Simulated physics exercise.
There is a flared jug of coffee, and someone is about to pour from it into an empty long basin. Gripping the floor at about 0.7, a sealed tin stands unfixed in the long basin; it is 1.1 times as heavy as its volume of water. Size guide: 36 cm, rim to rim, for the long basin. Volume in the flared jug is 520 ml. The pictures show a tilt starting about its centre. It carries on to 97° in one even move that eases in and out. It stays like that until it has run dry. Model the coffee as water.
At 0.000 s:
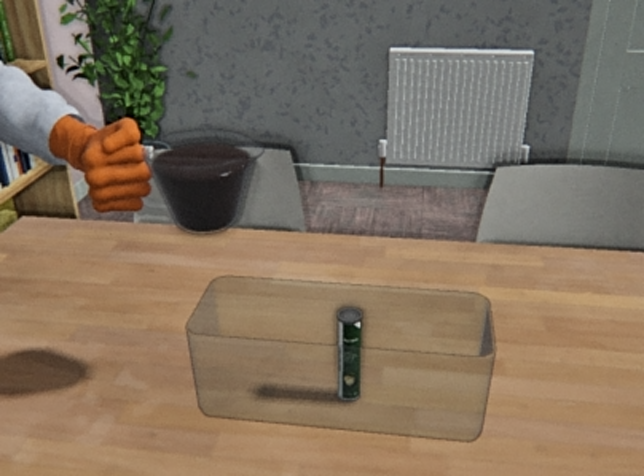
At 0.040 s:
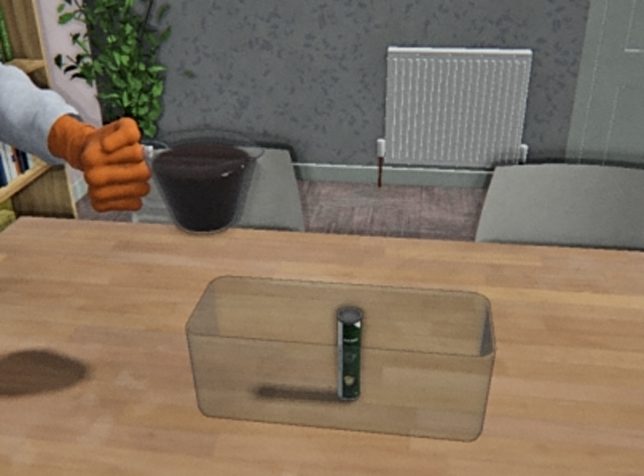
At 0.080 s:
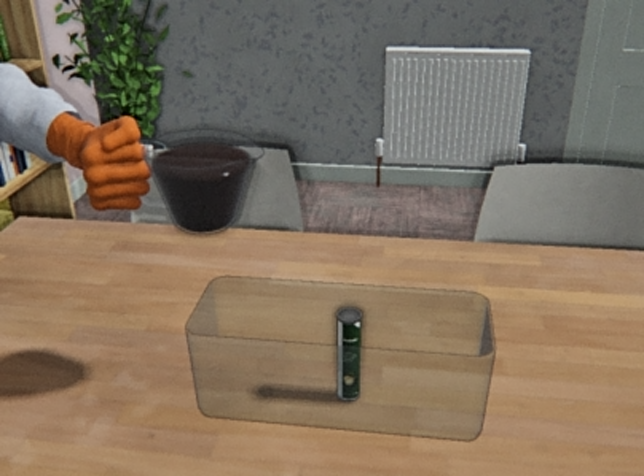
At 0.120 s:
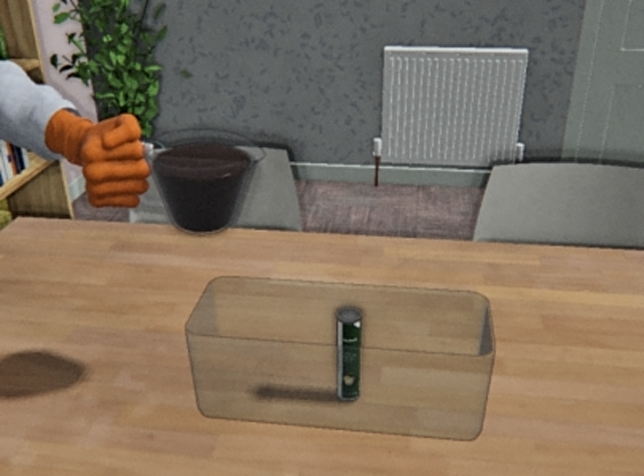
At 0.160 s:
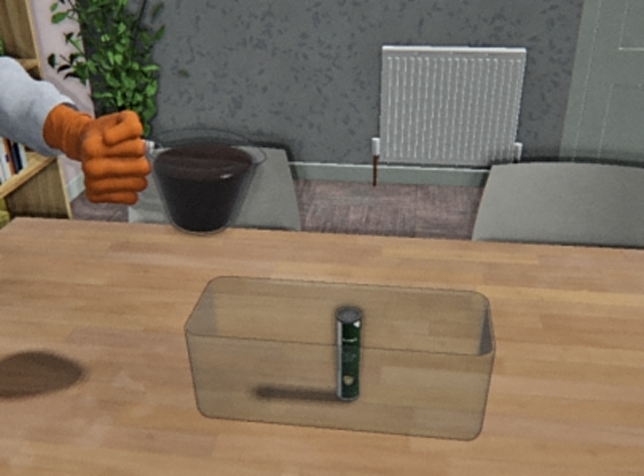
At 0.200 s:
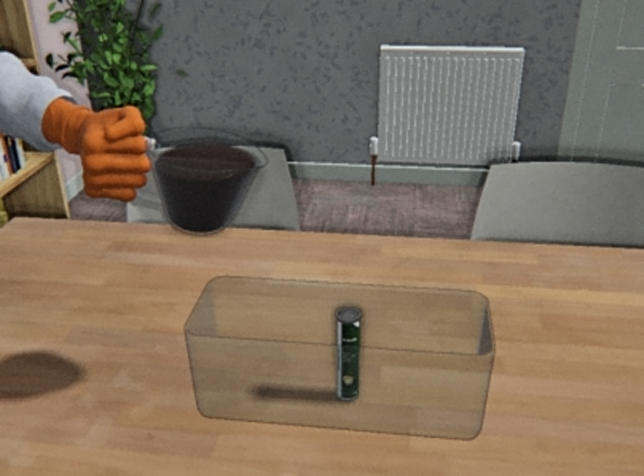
The clip opens with an orange-gloved hand holding a flared jug of dark coffee level, up and to the left of a long clear basin on a wooden table, a green tin visible through its side. The hand then tilts the jug very slightly to the right, while the basin stays still.
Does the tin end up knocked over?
Yes - looks like it will overturn.
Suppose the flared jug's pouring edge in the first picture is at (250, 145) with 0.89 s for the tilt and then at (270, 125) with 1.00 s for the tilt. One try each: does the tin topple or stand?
The tin stays vertical the first time and overturns the second time.
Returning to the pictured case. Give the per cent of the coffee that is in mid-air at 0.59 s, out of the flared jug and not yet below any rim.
Some 28 % is the figure.
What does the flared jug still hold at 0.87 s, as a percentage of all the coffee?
About 10 % is still there.
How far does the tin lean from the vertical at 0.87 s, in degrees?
The lean is some 0° away from upright.
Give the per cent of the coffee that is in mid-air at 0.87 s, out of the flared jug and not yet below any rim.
Around 18 per cent of the liquid is in flight.
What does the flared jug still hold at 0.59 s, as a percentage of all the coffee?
Fraction remaining: Approx. 64 per cent.
Then, 0.59 s in, the tilt is 62° and 64 per cent is still to pour; the tin stands where it began.
Then, 0.87 s in, the tilt is 94° and 10 per cent is still to pour; the tin stands 1 cm from where it began.
Then, 1.17 s in, the tilt is 97° and 0 per cent is still to pour; the tin leans 22°.
Then, 1.49 s in, the tilt is 97° and 0 per cent is still to pour; the tin lies on its side.
Finally, the tin lies on its side.
